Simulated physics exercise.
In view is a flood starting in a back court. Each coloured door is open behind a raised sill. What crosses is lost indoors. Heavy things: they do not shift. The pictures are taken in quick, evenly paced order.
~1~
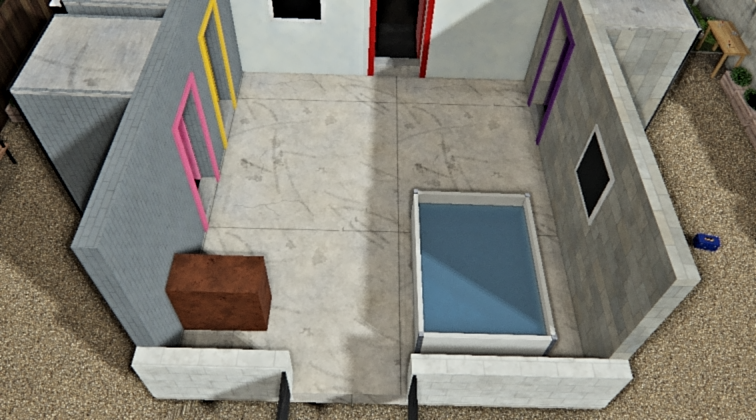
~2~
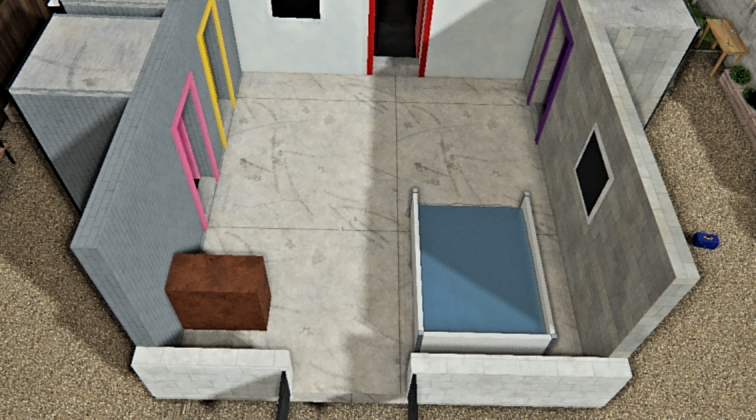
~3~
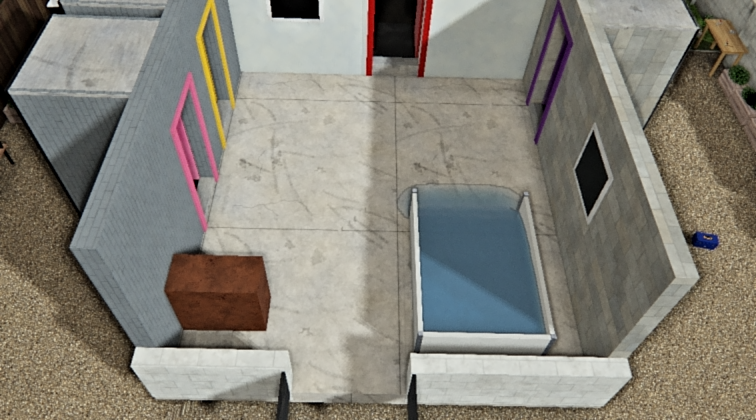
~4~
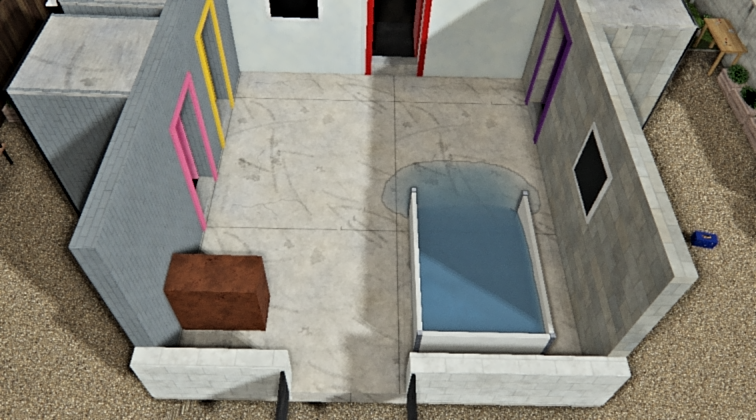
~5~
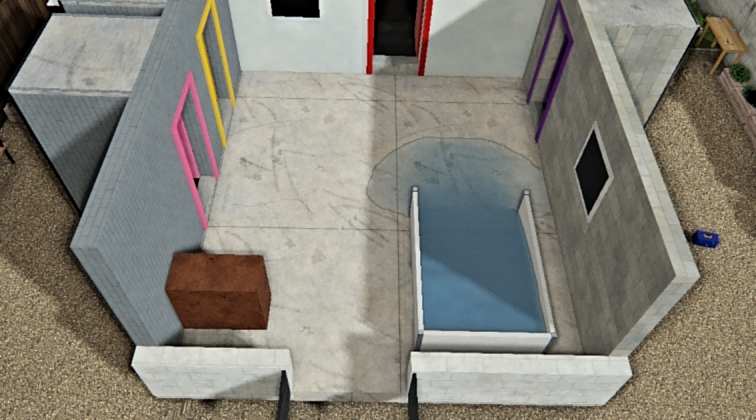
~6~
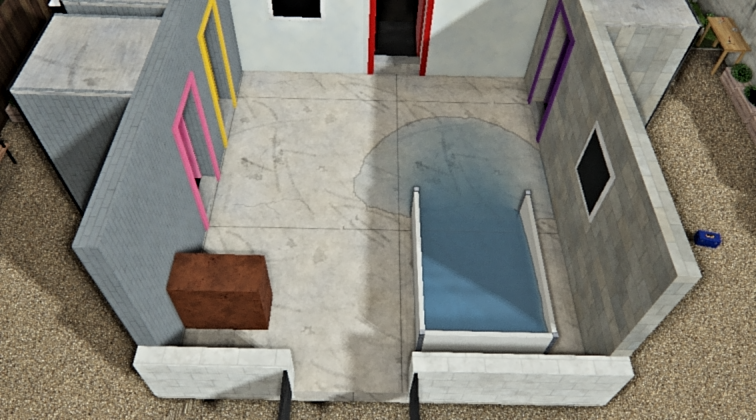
Blue water sits level in a white-walled tank at the right of a walled court, near a brown block, until the tank's far side is gone. The water then pours out through the gap and spreads across the pale floor in a widening, rounded sheet toward the back.
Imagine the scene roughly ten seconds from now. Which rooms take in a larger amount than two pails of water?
In the end, the purple door takes in more; the yellow door takes in no more; the red door takes in no more; the pink door takes in no more.
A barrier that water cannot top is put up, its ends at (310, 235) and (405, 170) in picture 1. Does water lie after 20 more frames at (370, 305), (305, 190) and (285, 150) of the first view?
Taking the points in the order given, they are inundated, high and dry and high and dry.
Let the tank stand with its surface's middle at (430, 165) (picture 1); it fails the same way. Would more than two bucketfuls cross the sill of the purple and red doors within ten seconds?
Lab note - purple door crosses the line; red door crosses the line.
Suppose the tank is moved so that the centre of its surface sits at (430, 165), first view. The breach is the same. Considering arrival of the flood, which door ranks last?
I'd go with the pink-painted one.
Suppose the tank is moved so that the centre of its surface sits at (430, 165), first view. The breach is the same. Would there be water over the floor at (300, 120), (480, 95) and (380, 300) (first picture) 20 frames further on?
Going through the three spots in turn: Gets wet, gets wet, stays untouched.
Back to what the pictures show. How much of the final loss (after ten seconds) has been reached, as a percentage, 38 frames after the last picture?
About 45 per cent.
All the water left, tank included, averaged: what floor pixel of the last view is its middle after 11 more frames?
The water centres close to (455, 182).
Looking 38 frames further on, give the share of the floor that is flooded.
That works out to some 75 in a hundred.
A moment on, water covers 35 % of the floor; the purple door wet at the sill, nothing in, the yellow door not reached, the red door wet at the sill, nothing in, the pink door not reached.
Next, water covers 45 % of the floor; the purple door wet at the sill, nothing in, the yellow door not reached, the red door wet at the sill, nothing in, the pink door not reached.
Then, water covers 50 % of the floor; the purple door under two buckets in, the yellow door wet at the sill, nothing in, the red door wet at the sill, nothing in, the pink door not reached.
Later, water covers 75 % of the floor; the purple door over two buckets in, the yellow door wet at the sill, nothing in, the red door wet at the sill, nothing in, the pink door wet at the sill, nothing in.
In the end, water covers 95 % of the floor; the purple door over two buckets in, the yellow door wet at the sill, nothing in, the red door wet at the sill, nothing in, the pink door wet at the sill, nothing in.
